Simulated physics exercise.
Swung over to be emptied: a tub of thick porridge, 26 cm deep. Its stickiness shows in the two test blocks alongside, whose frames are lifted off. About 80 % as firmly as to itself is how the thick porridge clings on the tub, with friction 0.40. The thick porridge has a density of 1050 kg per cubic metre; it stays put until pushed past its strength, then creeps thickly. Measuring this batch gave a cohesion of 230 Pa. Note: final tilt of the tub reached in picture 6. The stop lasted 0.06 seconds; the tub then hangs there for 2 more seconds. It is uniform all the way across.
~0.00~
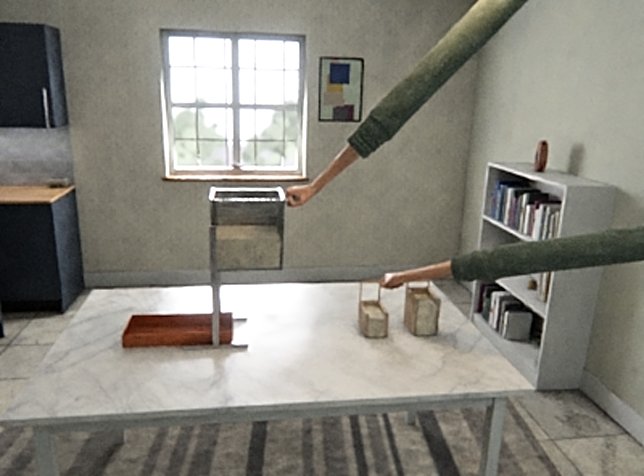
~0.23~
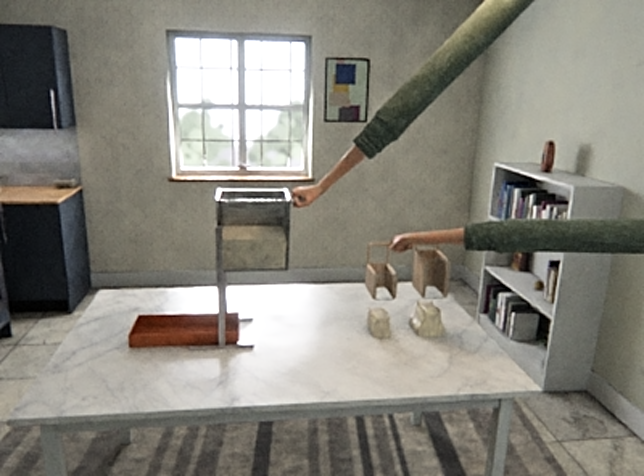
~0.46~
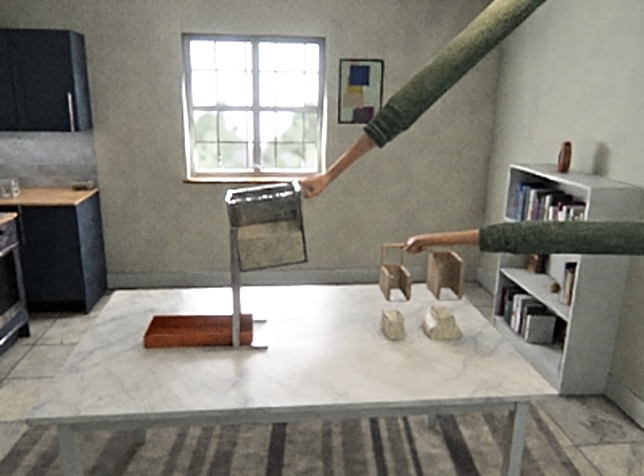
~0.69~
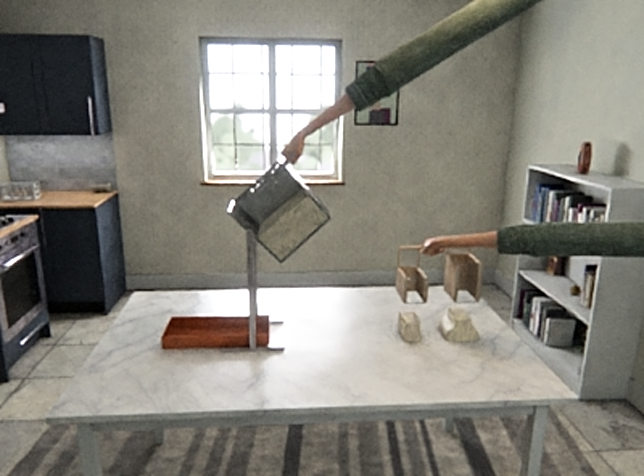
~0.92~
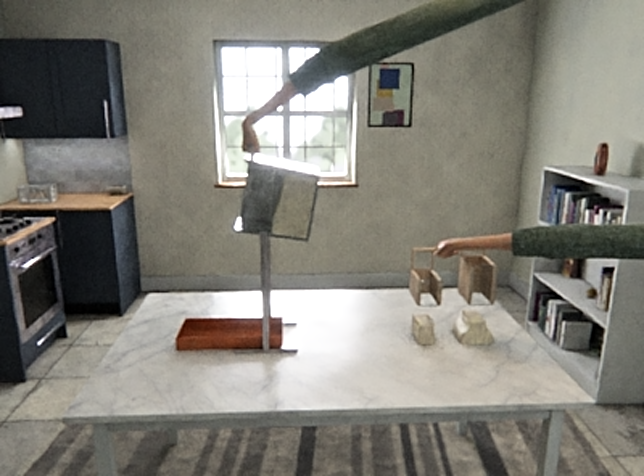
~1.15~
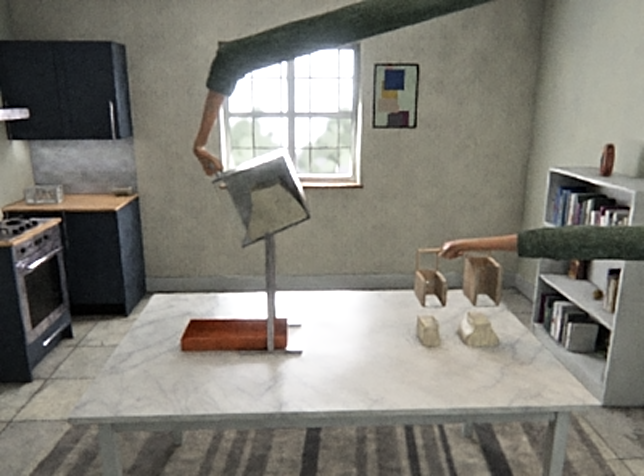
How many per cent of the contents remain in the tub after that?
0 %.
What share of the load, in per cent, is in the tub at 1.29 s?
I'd put it close to 80 %.
After 1.29 s, the tub is at 112 degrees and holds 78 %.
After 1.46 s, the tub is at 112 degrees and holds 34 %.
After 1.63 s, the tub is at 112 degrees and holds 14 %.
After 1.80 s, the tub is at 112 degrees and holds 0 %.
After 3.15 s, at the end, the tub is at 112 degrees and holds 0 %.
